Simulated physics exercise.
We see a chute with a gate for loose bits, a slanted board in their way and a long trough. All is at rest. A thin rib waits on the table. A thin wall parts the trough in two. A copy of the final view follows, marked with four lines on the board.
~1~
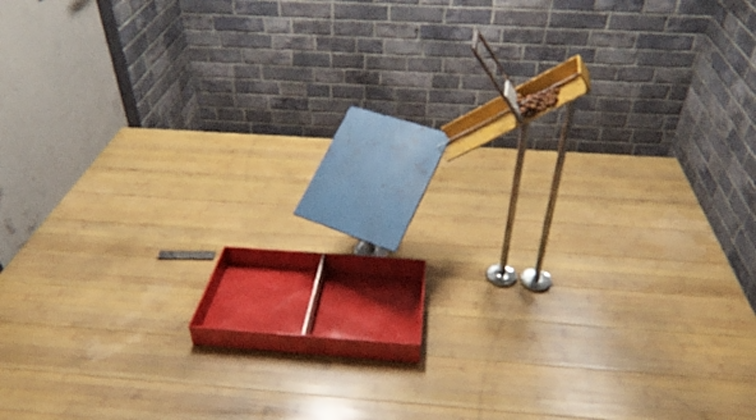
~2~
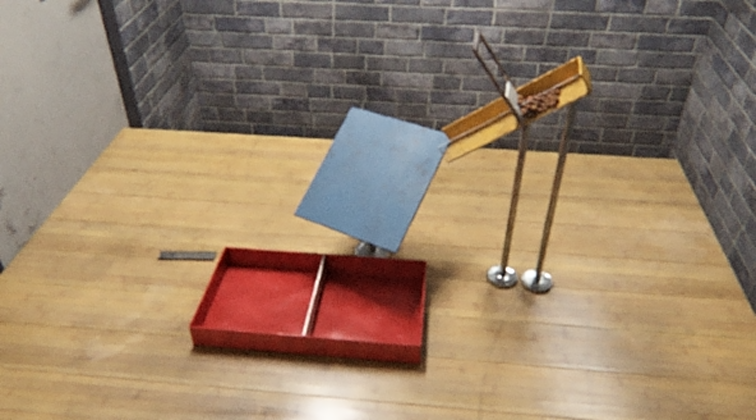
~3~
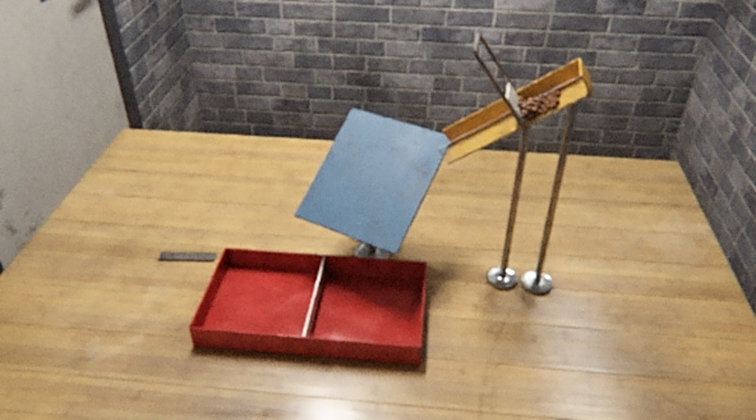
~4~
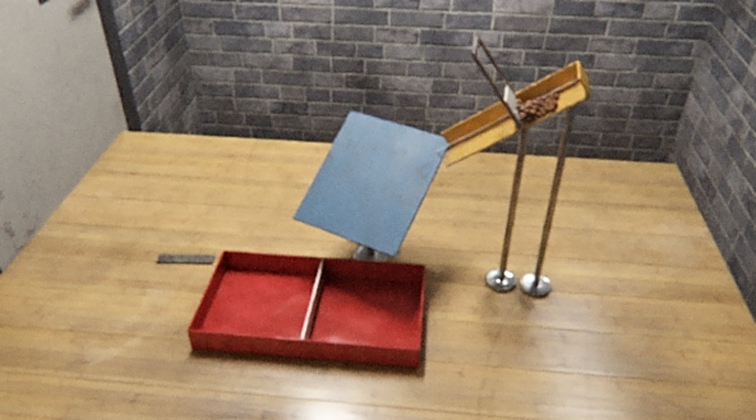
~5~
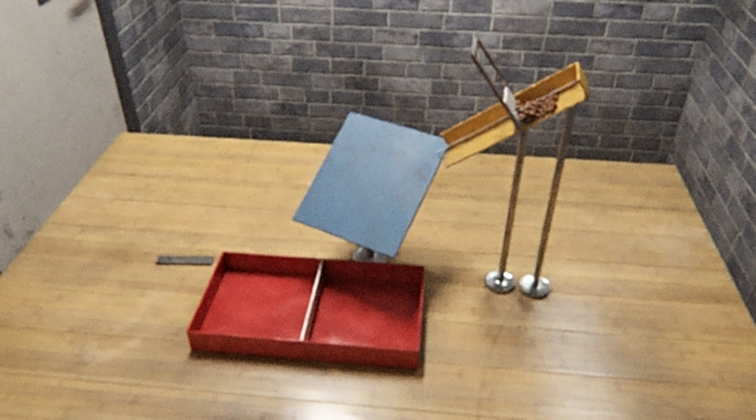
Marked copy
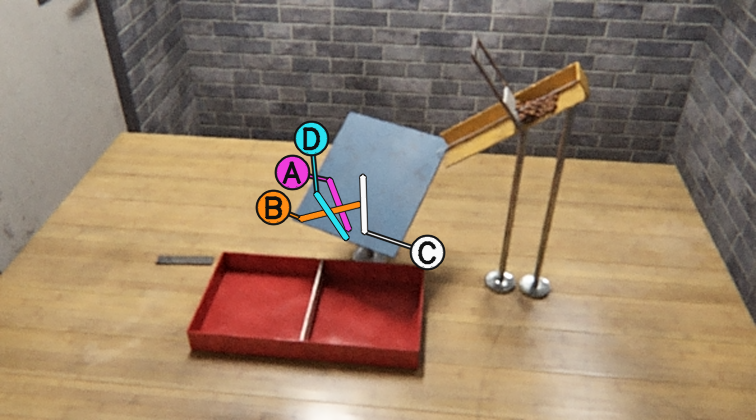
A shallow red trough, parted in two by a thin pale wall, sits on a light wooden table seen from above, with grey brick walls behind and a pale door at the left. Behind it stands a tilted blue board, and to the right a yellow chute on two thin posts slopes down leftward, holding small brown bits behind a raised gate piece, while a thin dark strip lies at the left. Nothing on the table moves; only the view shifts very slightly.
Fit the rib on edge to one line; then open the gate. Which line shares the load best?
Use line B.
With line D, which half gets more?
Right.
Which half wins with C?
Right.
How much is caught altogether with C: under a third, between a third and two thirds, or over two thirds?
Over two thirds.
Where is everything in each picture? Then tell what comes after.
In the first frame, load behind the gate at (532, 102), cereal balls; lip of the chute at (449, 152), sloping fairly steeply.
In the second frame, middle of the board at (372, 175), tilted fairly steeply; middle of its low edge at (343, 233); of its high edge at (401, 121).
In the third frame, front corners of the trough at (190, 327) and (420, 347); front end of its middle wall at (303, 337); gate still shut at (510, 95).
In the fourth frame, middle of the load at (531, 107); lip at (449, 157).
In the fifth frame, middle of the load at (530, 108); lip at (448, 158).
On the marked copy, line A from (329, 180) to (348, 228); line B from (358, 204) to (301, 218); line C from (362, 177) to (364, 231); line D from (316, 194) to (345, 237).
If A is chosen, of what is caught, a small part in the left half, most in the right.
If B is chosen, of what is caught, about half in the left half, about half in the right.
If C is chosen, of what is caught, a stray few in the left half, nearly all in the right.
If D is chosen, of what is caught, a small part in the left half, nearly all in the right.
